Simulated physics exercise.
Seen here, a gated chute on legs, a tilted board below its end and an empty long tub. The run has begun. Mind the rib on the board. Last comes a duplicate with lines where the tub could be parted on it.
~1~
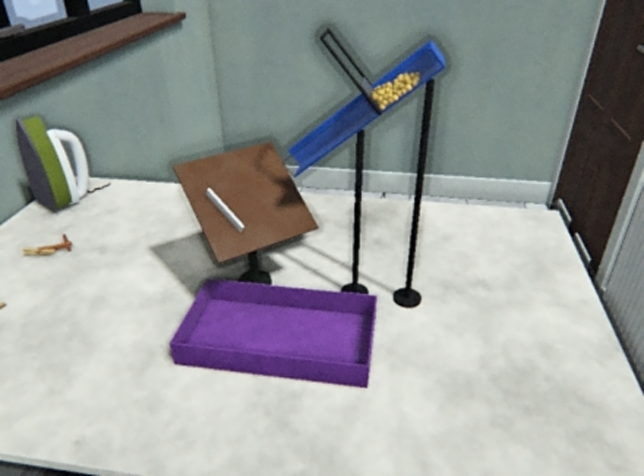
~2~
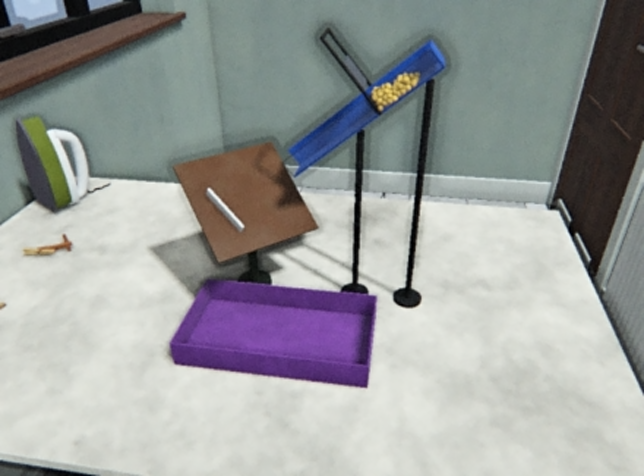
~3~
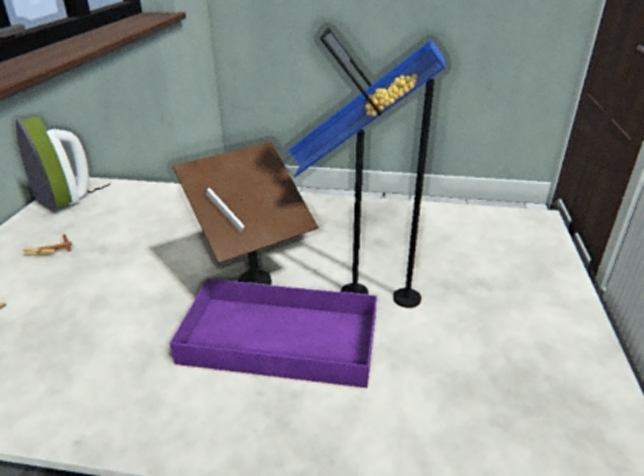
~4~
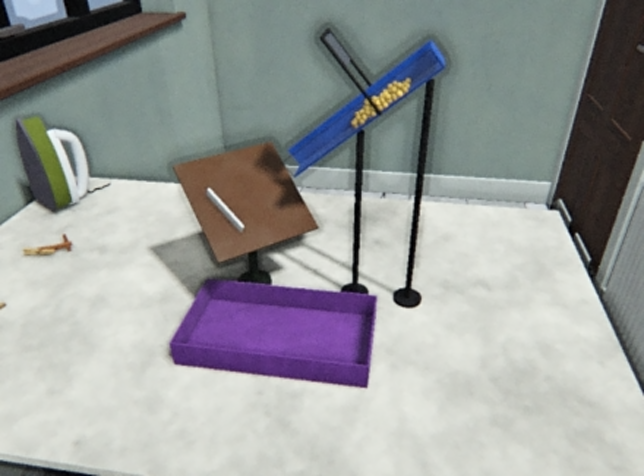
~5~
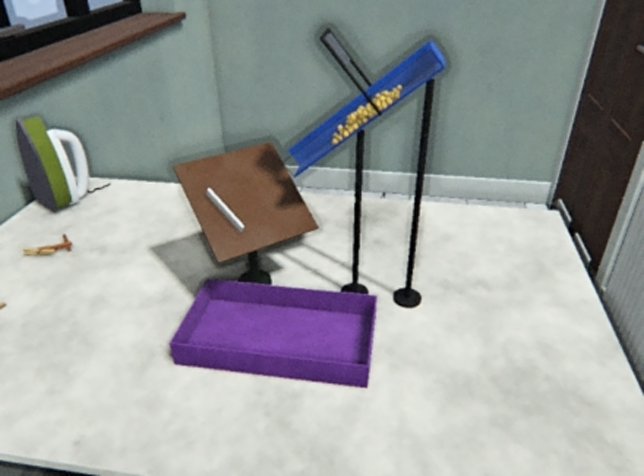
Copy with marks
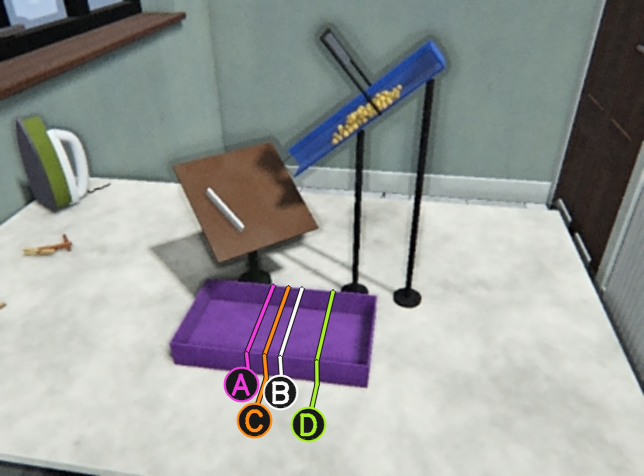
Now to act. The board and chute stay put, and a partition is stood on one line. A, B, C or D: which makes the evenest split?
The best line is C.
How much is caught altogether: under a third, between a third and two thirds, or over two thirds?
About that: Over two thirds.
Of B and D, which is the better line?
That is line B.
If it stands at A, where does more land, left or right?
More lands on the right.
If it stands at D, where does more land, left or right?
More lands on the left.
On the marked copy, line A crosses the front rim at (246, 352); line B crosses the front rim at (280, 356); line C crosses the front rim at (264, 354); line D crosses the front rim at (316, 360).
If A is chosen, of what is caught, a small part on the left of the divider, most on the right.
If B is chosen, of what is caught, most on the left of the divider, about a quarter on the right.
If C is chosen, of what is caught, about half on the left of the divider, about half on the right.
If D is chosen, of what is caught, nearly all on the left of the divider, a stray few on the right.
